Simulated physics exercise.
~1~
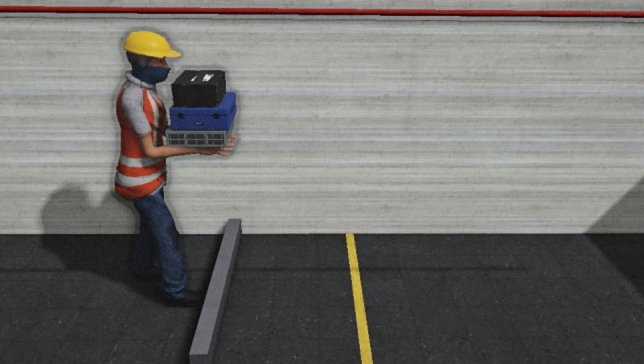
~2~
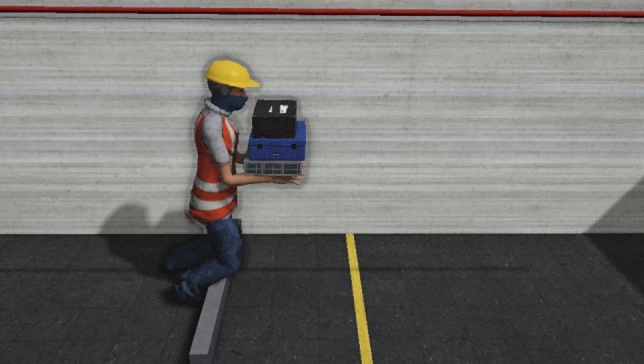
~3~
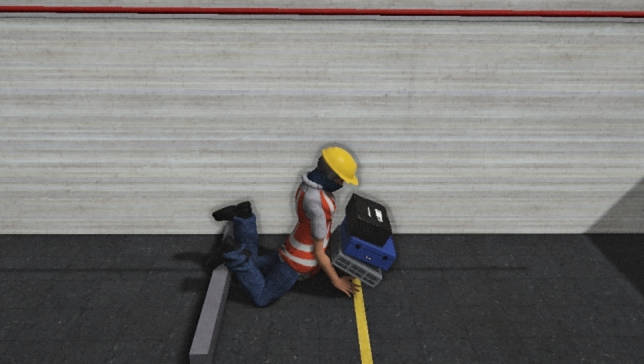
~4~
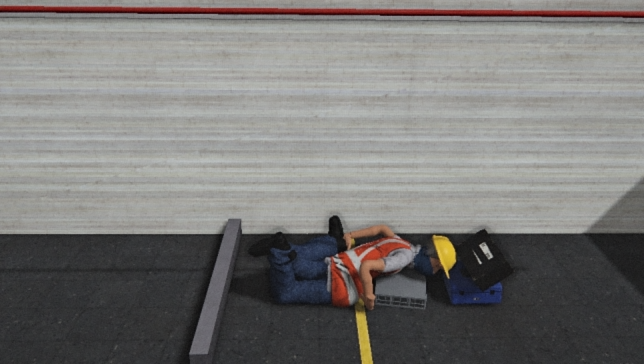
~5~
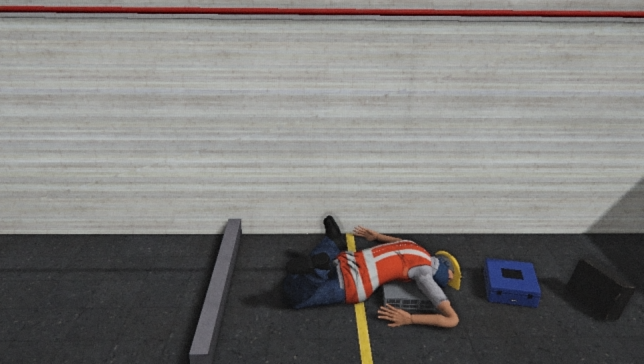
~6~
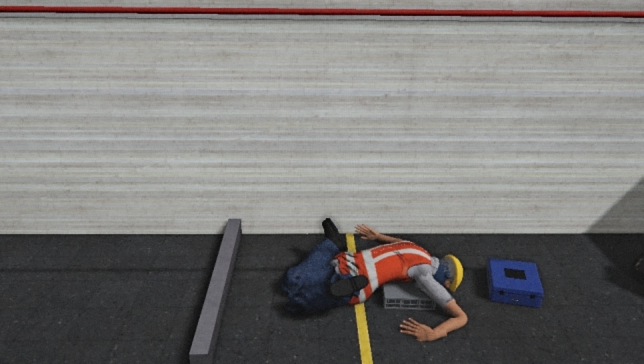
To begin with, a person in a yellow helmet and orange vest stands behind a low grey rail, holding a stack made up of a grey crate, a blue toolbox and a black parcel. The figure moves right into the rail, legs bending, and pitches forward over it. The stack tilts and drops with the falling body toward the yellow line. The person lands face down across the line as the load separates. The toolbox and parcel slide farther right, the parcel tumbling almost out of view. Finally, the helmeted head, crate and toolbox rest past the line.
